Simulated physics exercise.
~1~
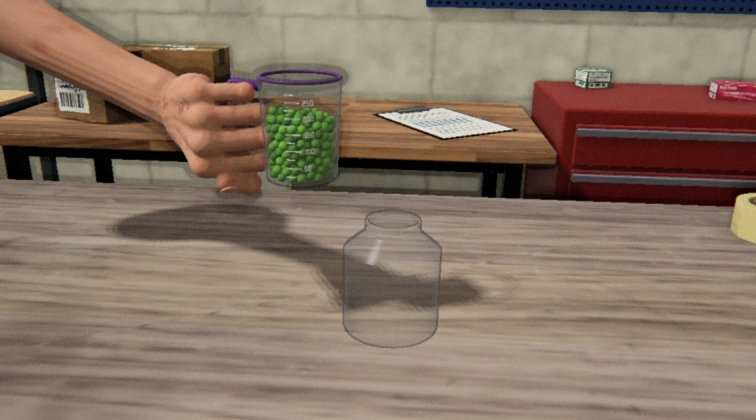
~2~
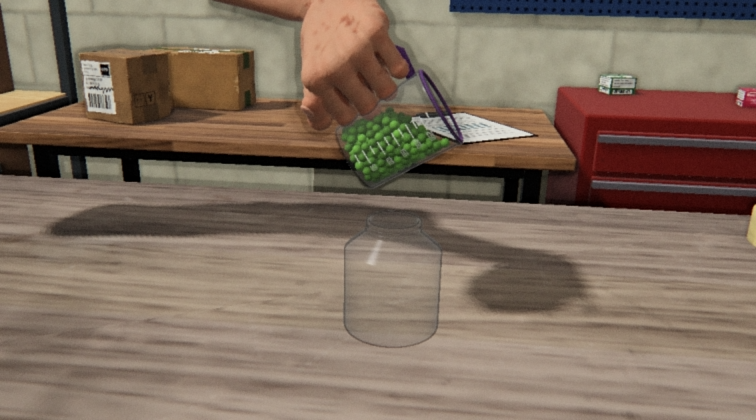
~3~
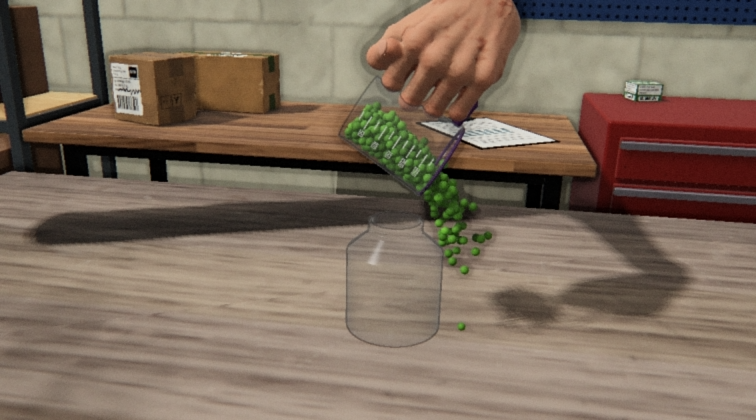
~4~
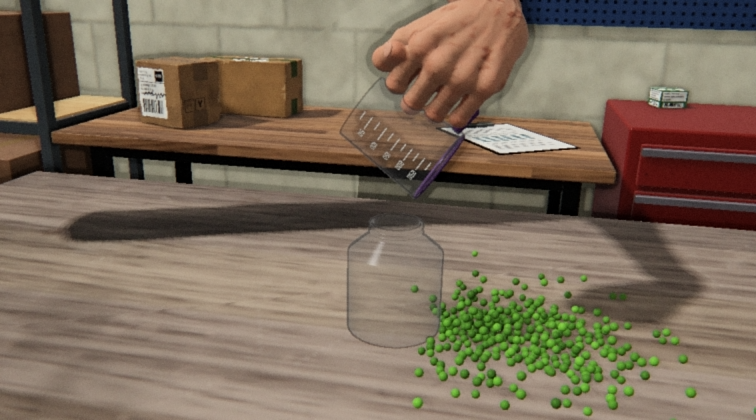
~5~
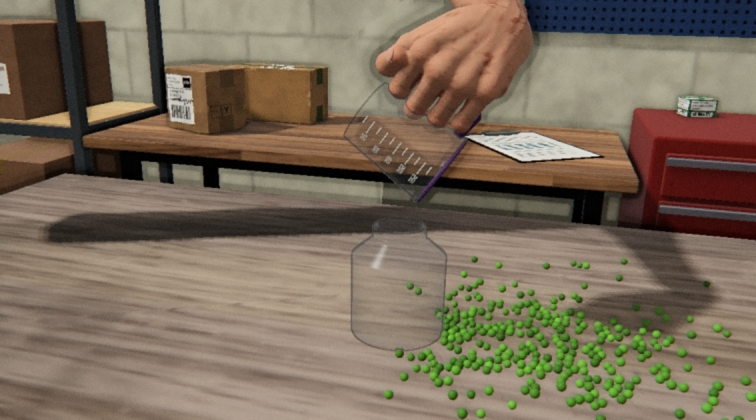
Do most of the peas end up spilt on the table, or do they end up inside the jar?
Most of the peas end up spilt on the table to the right of the jar. Hardly any are in the jar, and hardly any stay in the cup.
